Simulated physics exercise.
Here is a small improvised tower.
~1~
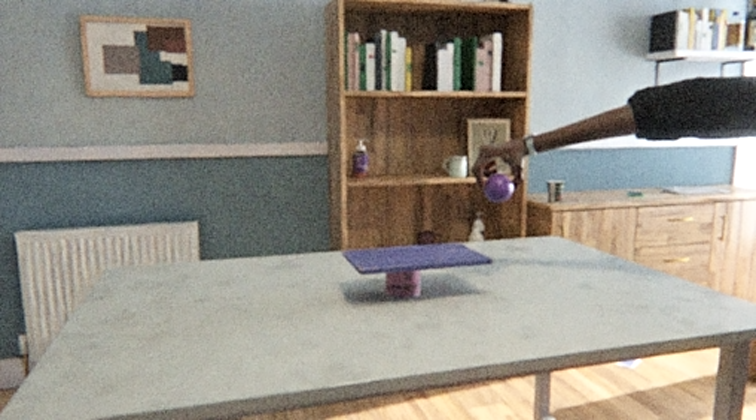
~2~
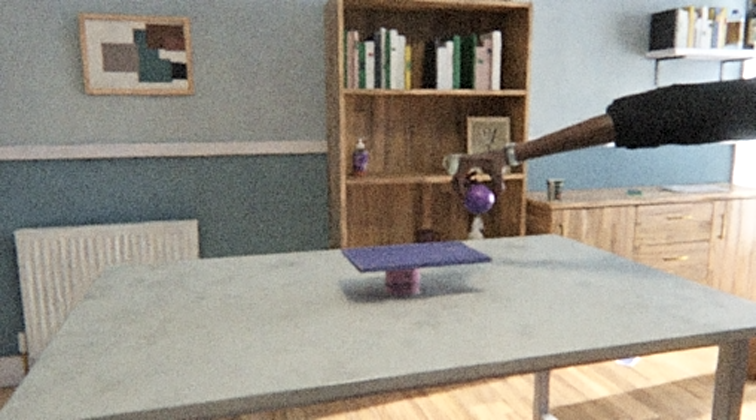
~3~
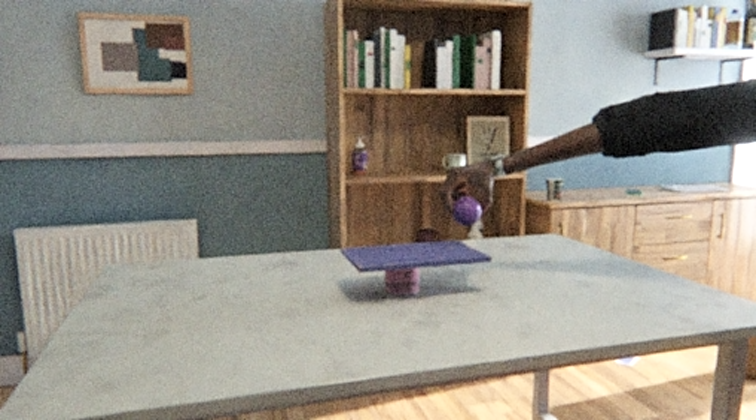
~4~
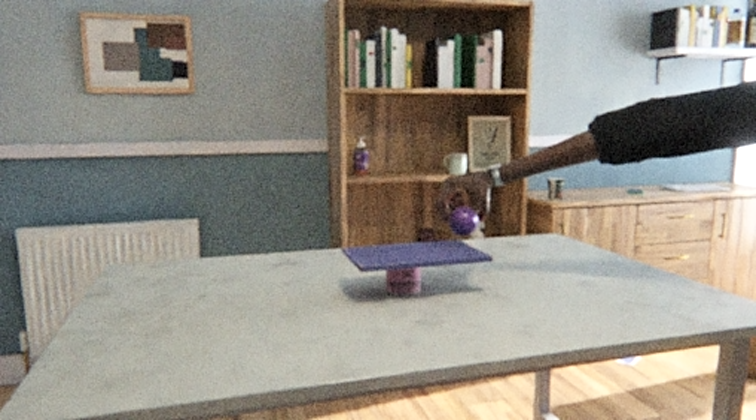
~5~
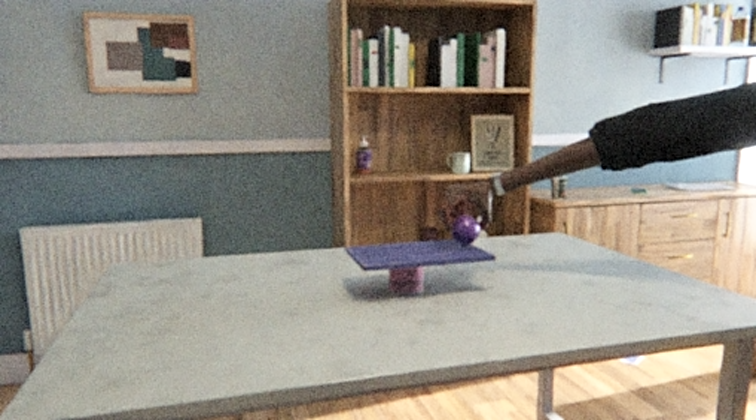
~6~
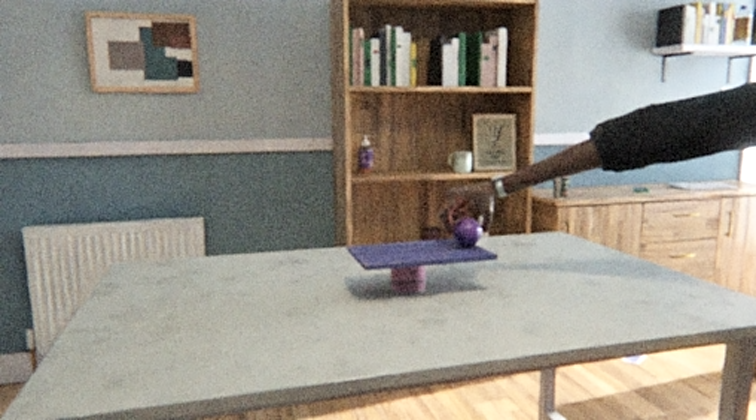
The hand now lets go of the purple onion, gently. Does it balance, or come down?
In the end the stack comes apart.
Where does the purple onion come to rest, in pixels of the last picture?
Near (493, 267).
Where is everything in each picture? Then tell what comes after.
In the first picture, still above its spot; purple onion (498, 188); blue board (415, 257).
In the second picture, still above its spot; purple onion (478, 199); blue board (414, 255).
In the third picture, still above its spot; purple onion (467, 211); blue board (414, 255).
In the fourth picture, still above its spot; purple onion (464, 221); blue board (415, 254).
In the fifth picture, still above its spot; purple onion (465, 230); blue board (418, 253).
In the sixth picture, in place under the hand; purple onion (467, 232); blue board (420, 253).
Then, 0.40 s past the last view, purple onion now fallen; blue board rocked 34° from its first pose.
Then, 0.60 s past the last view, blue board rocked 29° from its first pose.
Finally, fallen, purple onion; the other 2 still in place. Final places as the last picture's camera would see them, purple onion near (493, 267). The stack gives way.
